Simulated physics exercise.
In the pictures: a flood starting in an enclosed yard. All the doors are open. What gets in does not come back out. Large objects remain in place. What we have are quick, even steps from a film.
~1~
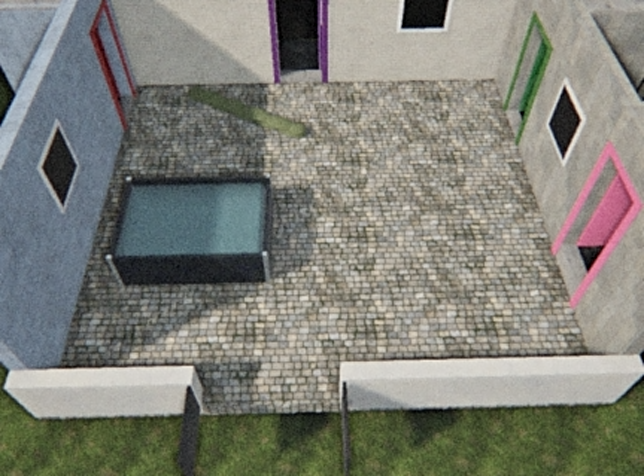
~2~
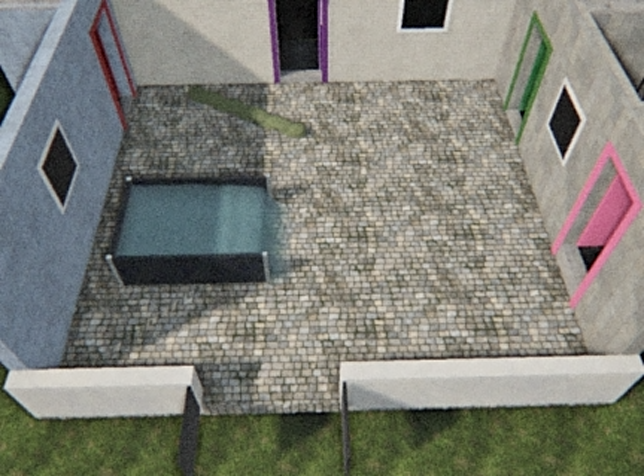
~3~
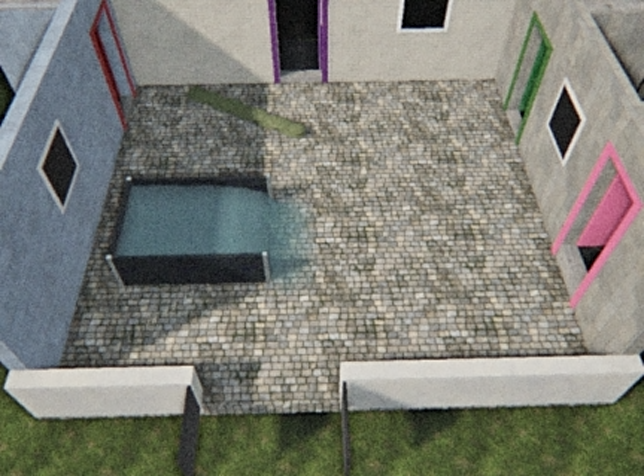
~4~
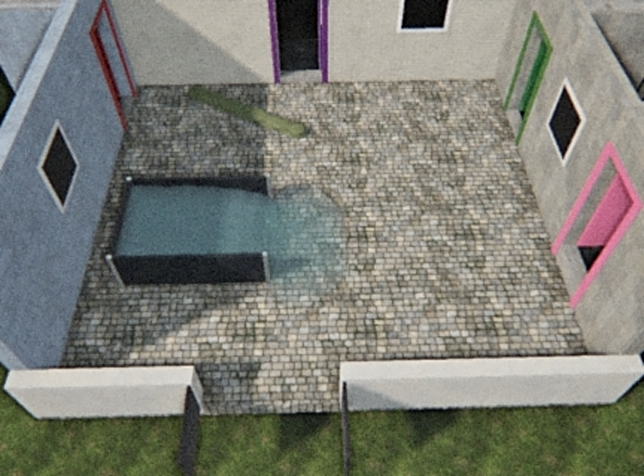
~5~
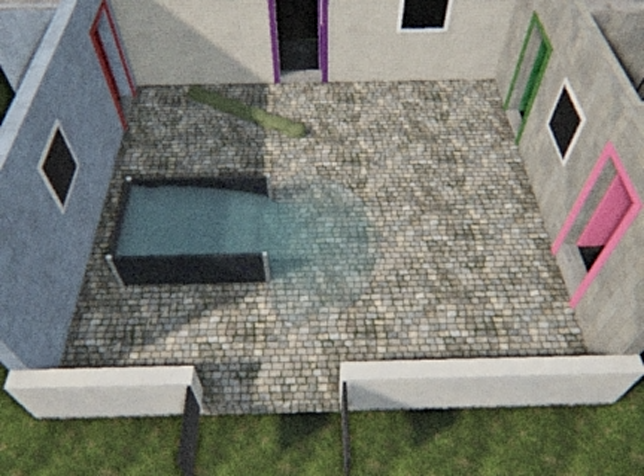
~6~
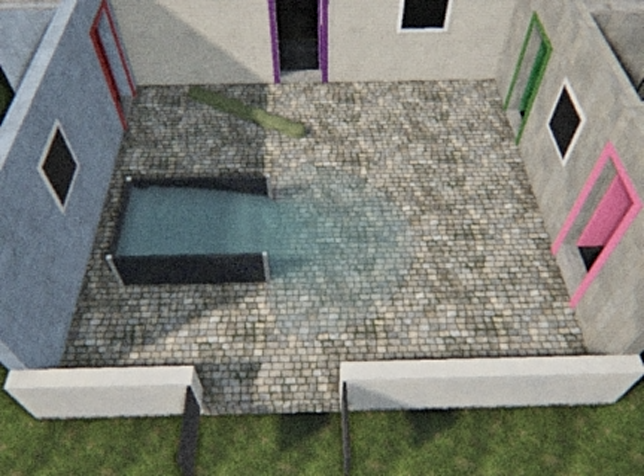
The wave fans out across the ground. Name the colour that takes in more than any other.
Green.
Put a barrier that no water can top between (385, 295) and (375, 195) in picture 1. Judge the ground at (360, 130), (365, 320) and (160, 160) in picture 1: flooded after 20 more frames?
One by one: Submerged, submerged, unwetted.
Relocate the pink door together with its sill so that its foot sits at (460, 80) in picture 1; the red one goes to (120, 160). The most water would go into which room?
My bet is the green one.
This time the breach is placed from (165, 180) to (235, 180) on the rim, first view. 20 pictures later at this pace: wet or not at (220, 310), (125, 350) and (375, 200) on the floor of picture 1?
In turn: No water, dry, wet.
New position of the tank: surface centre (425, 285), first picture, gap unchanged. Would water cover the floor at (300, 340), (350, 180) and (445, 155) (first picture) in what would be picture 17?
In the order given: Not reached, not reached and wetted.
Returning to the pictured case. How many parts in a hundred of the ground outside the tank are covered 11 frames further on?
Roughly 45 percent, I reckon.
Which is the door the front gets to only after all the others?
Last comes the door marked red.
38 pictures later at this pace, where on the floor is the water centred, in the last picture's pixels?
Point: (419, 221).
A moment on, water covers 30 % of the floor; purple door not reached, pink door not reached, red door not reached, green door not reached.
Next, water covers 45 % of the floor; purple door not reached, pink door wet at the sill, nothing in, red door not reached, green door not reached.
Then, water covers 50 % of the floor; purple door not reached, pink door wet at the sill, nothing in, red door not reached, green door a trickle in.
Later, water covers 55 % of the floor; purple door not reached, pink door wet at the sill, nothing in, red door not reached, green door some in.
In the end, water covers 80 % of the floor; purple door wet at the sill, nothing in, pink door wet at the sill, nothing in, red door wet at the sill, nothing in, green door some in; the green door has let in the most.
